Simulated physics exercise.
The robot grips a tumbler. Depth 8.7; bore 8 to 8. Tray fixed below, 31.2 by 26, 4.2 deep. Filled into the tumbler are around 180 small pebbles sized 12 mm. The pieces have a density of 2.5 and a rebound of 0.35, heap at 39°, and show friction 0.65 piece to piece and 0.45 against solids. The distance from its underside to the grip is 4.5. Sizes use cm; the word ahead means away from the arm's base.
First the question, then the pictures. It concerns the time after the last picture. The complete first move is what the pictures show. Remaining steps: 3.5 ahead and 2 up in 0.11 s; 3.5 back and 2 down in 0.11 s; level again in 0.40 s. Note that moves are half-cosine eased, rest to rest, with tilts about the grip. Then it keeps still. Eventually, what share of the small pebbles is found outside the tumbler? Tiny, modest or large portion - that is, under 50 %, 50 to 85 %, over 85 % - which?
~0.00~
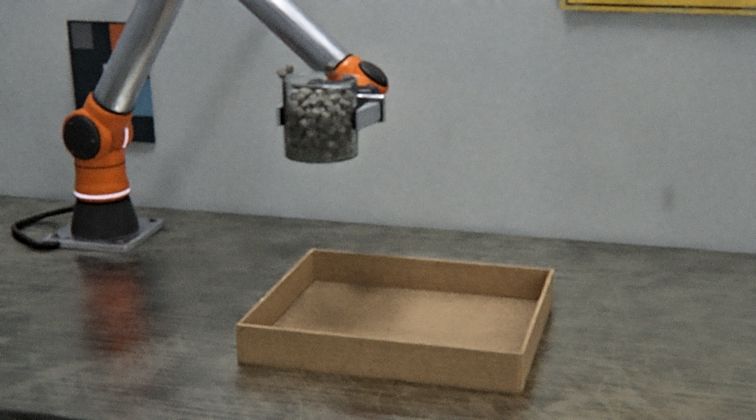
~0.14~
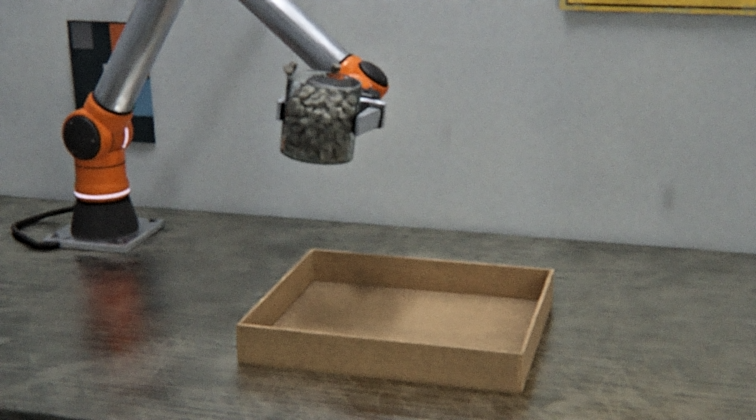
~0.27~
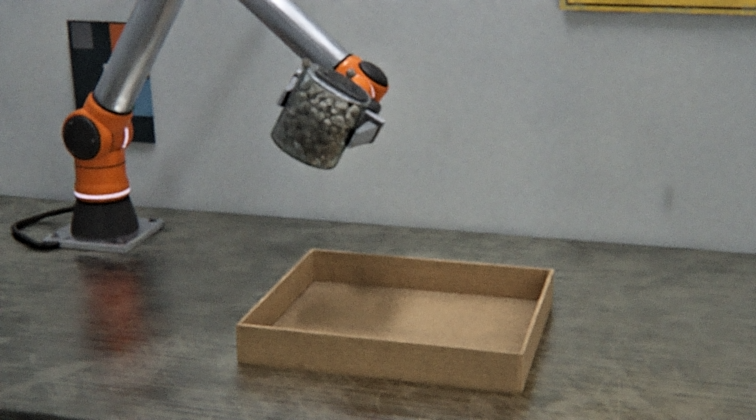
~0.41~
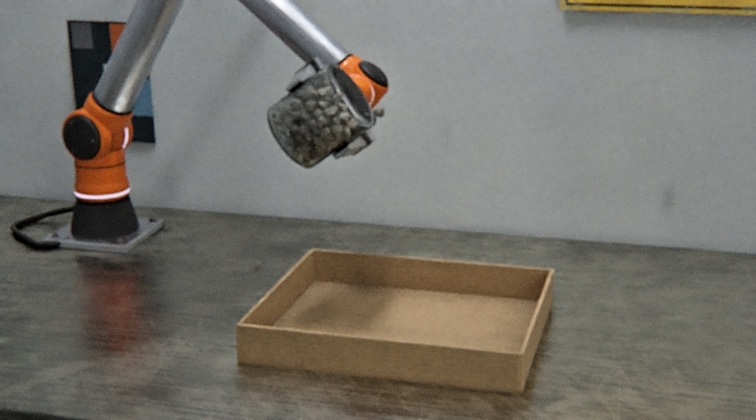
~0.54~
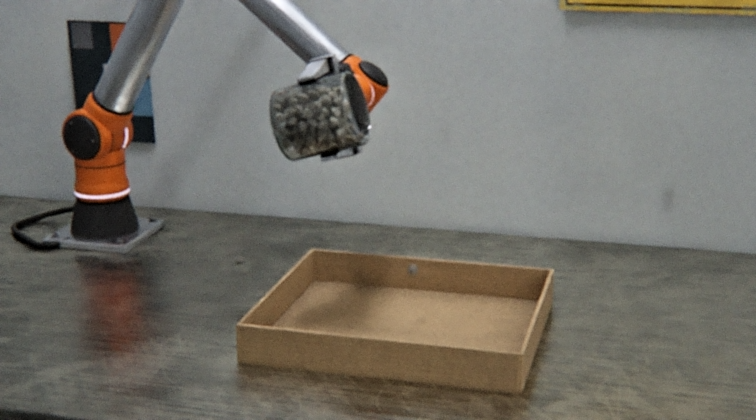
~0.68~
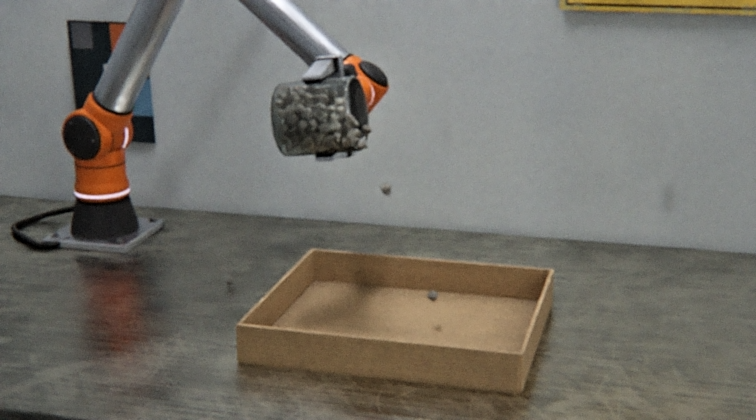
A modest portion.
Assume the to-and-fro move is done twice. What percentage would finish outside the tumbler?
80 %.
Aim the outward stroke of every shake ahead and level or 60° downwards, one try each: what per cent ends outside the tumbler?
You'd get about 45 per cent with the first setting and about 10 per cent with the second.
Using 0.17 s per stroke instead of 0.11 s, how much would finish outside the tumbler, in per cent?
About 25 per cent, then.
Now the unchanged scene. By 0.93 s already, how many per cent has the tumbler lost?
Near 50 in a hundred parts have gone so far.
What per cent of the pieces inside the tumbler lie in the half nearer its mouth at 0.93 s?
Some 85 percent is in that half.
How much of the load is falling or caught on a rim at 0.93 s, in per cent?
Logged share: Close to 47 per cent.
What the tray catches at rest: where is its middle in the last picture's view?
Middle point: About (442, 328).
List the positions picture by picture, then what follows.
The first frame shows tumbler middle at (321, 118), level; upper third of the load around (321, 106), from x 280 to 350, top at y 65; 182 in the tumbler.
The second frame shows tumbler middle at (320, 118), tilted 8° forward; upper third of the load around (320, 106), from x 290 to 350, top at y 65; 181 in the tumbler, 1 in flight or on a rim.
The third frame shows tumbler middle at (320, 118), tilted 28° forward; upper third of the load around (315, 107), from x 280 to 355, top at y 65; 181 in the tumbler, 1 in flight or on a rim.
The fourth frame shows tumbler middle at (320, 118), tilted 54° forward; upper third of the load around (312, 104), from x 255 to 380, top at y 85; 180 in the tumbler, 2 in flight or on a rim.
The fifth frame shows tumbler middle at (319, 117), tilted 74° forward; upper third of the load around (312, 101), from x 240 to 415, top at y 90; 180 in the tumbler, 1 in the tray, 1 in flight or on a rim.
The sixth frame shows tumbler middle at (319, 117), tilted 82° forward; upper third of the load around (310, 103), from x 230 to 435, top at y 90; 179 in the tumbler, 1 in the tray, 1 on the table or floor, 1 in flight or on a rim.
By 0.93 s, tilted 81° forward, highest piece 27 above the table; 93 in the tumbler, 3 in the tray, 1 on the table or floor, 85 in flight or on a rim.
By 1.18 s, tilted 18° forward, highest piece 29 above the table; 112 in the tray, 69 in the tumbler, 1 on the table or floor.
By 1.50 s, level, highest piece 26 above the table; 112 in the tray, 69 in the tumbler, 1 on the table or floor.
By 2.55 s, level, highest piece 26 above the table; 112 in the tray, 69 in the tumbler, 1 on the table or floor.
Final count, 112 in the tray, 69 in the tumbler, 1 on the table or floor. That is 62 % outside the tumbler.
